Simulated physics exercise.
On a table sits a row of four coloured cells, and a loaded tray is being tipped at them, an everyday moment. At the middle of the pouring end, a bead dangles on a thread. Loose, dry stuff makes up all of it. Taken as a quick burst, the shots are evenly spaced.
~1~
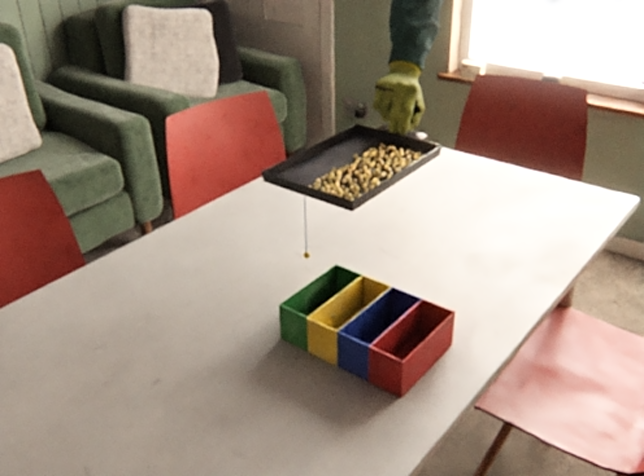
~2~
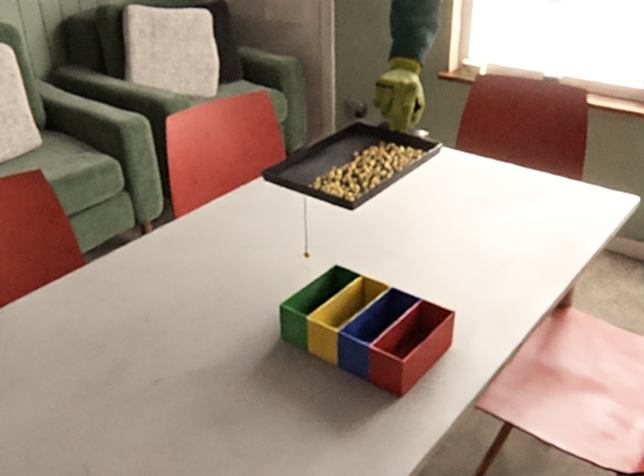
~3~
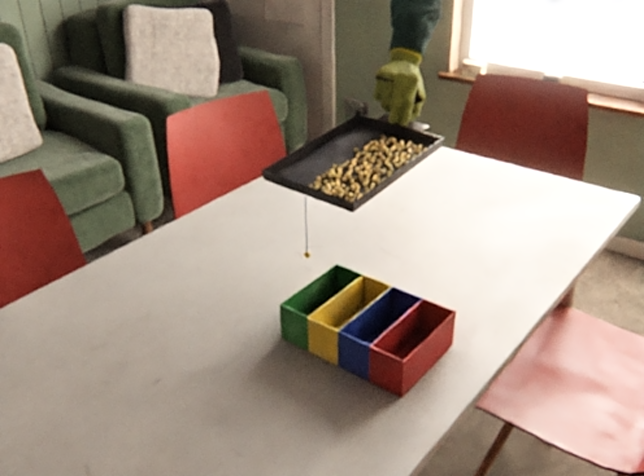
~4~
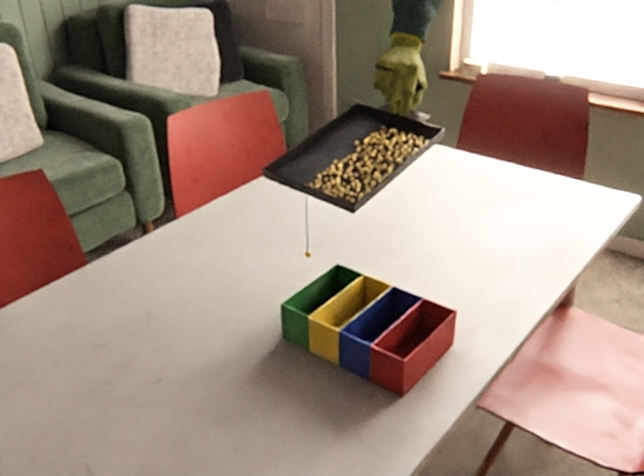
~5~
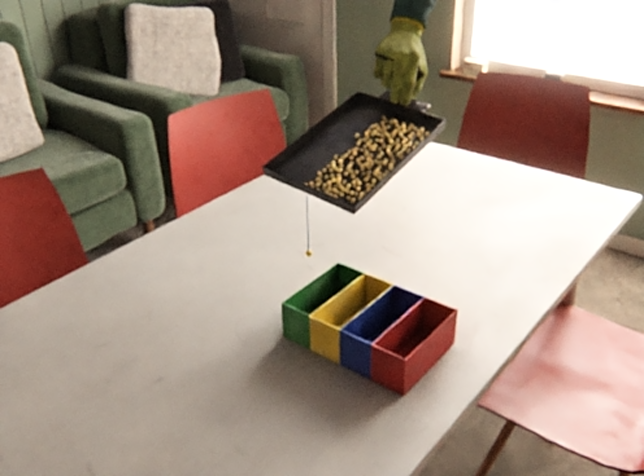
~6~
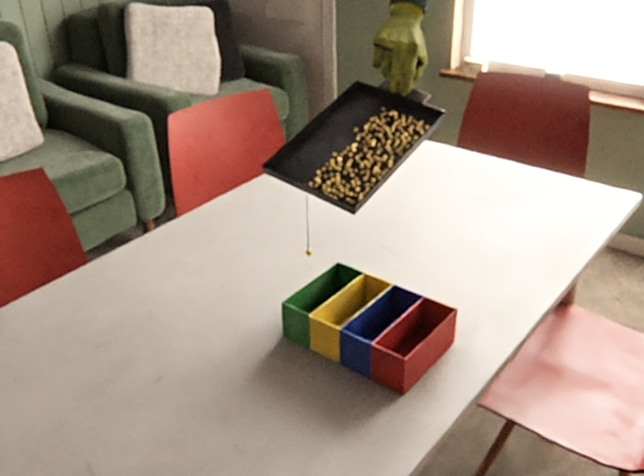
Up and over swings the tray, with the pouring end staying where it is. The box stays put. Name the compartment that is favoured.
Green.
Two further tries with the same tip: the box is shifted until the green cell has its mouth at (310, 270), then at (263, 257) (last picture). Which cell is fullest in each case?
The yellow cell, then that red cell.
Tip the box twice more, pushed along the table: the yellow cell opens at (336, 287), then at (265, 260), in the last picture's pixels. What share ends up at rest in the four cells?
In turn 100 and 30 in a hundred.
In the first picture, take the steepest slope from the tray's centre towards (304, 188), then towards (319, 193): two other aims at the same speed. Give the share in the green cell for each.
I'd say roughly 10 percent with the first slope, 50 percent with the other.
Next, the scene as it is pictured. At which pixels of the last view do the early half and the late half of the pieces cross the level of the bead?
The first part at (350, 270); the rest at (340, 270).
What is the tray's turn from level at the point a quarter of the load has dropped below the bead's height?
I'd say close to 105 degrees.
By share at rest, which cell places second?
That is the yellow one.
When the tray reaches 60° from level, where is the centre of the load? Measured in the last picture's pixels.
(352, 183).
Just after the last frame, tray tipped steeply; every one on the tray.
A moment on, tray tipped right over; almost all on the tray; just a few in the yellow cell; just a few in the green cell; just a few falling or outside the box.
Further on, tray tipped past a quarter turn; roughly two thirds in the green cell; roughly a third in the yellow cell; just a few in the blue cell; about a tenth falling or outside the box.
When it is over, tray tipped past a quarter turn; roughly two thirds in the green cell; roughly a third in the yellow cell; just a few in the blue cell; not one in the red cell; about a tenth outside the box.
